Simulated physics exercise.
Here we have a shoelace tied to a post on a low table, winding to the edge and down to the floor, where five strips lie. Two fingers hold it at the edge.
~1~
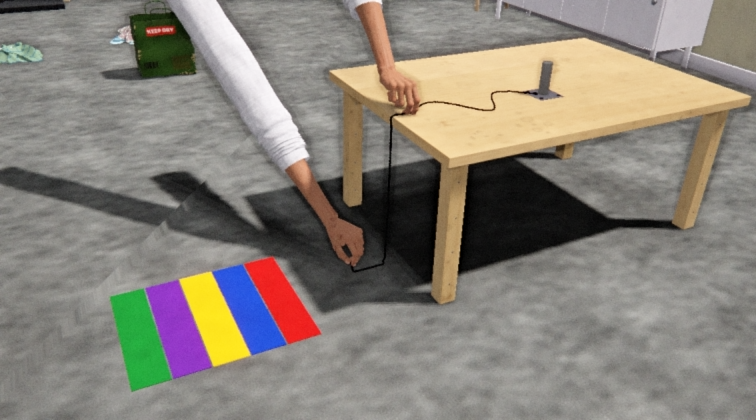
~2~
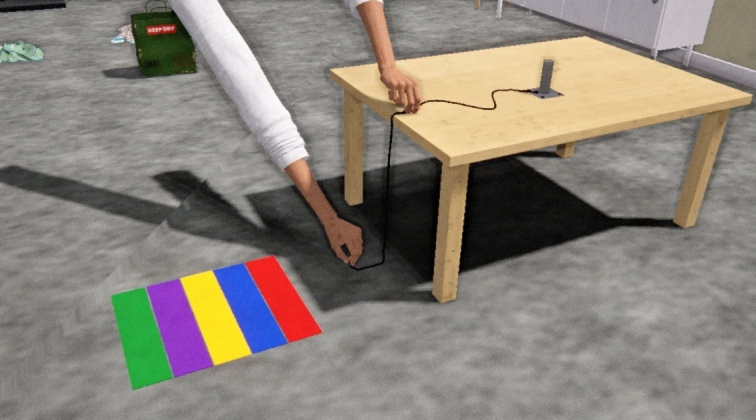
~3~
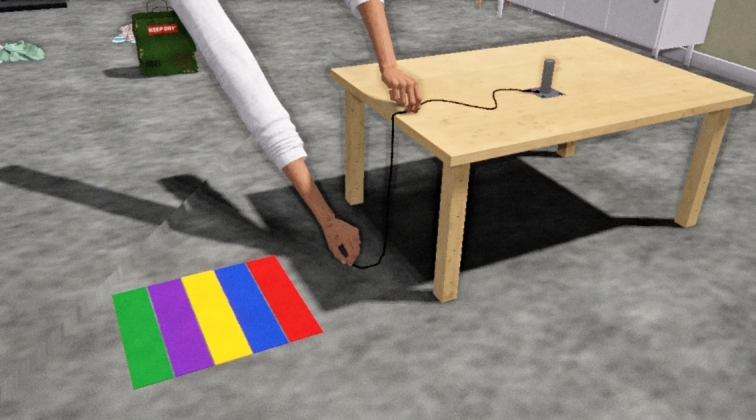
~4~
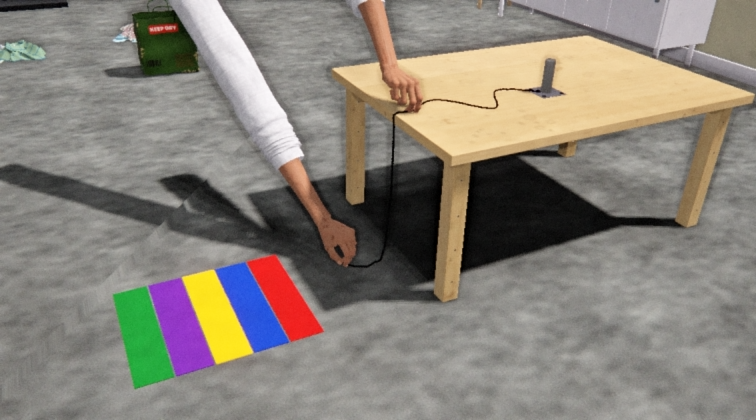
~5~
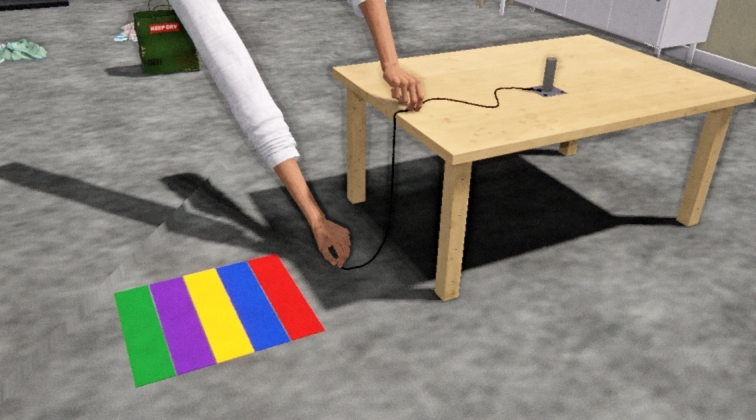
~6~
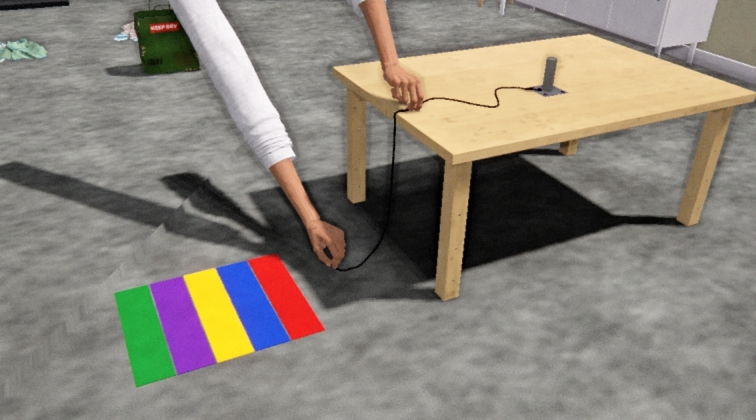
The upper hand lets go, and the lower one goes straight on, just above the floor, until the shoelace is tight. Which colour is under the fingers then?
The purple one.
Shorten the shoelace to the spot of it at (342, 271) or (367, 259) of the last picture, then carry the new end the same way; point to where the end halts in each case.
Try by try, around (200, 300) and (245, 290).
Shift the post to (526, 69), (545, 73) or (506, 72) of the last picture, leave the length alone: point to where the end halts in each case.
Near (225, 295), (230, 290) and (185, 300).
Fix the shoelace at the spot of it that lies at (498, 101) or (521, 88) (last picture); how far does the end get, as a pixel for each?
About (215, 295) and (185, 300).
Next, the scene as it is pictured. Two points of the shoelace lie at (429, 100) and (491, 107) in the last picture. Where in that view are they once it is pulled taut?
The first at (394, 120), the second at (453, 105).
A little later, end near (237, 289); over blue.
Next, end near (201, 299); over yellow.
When it is tight, end near (178, 305); over purple. It halts on the purple strip.
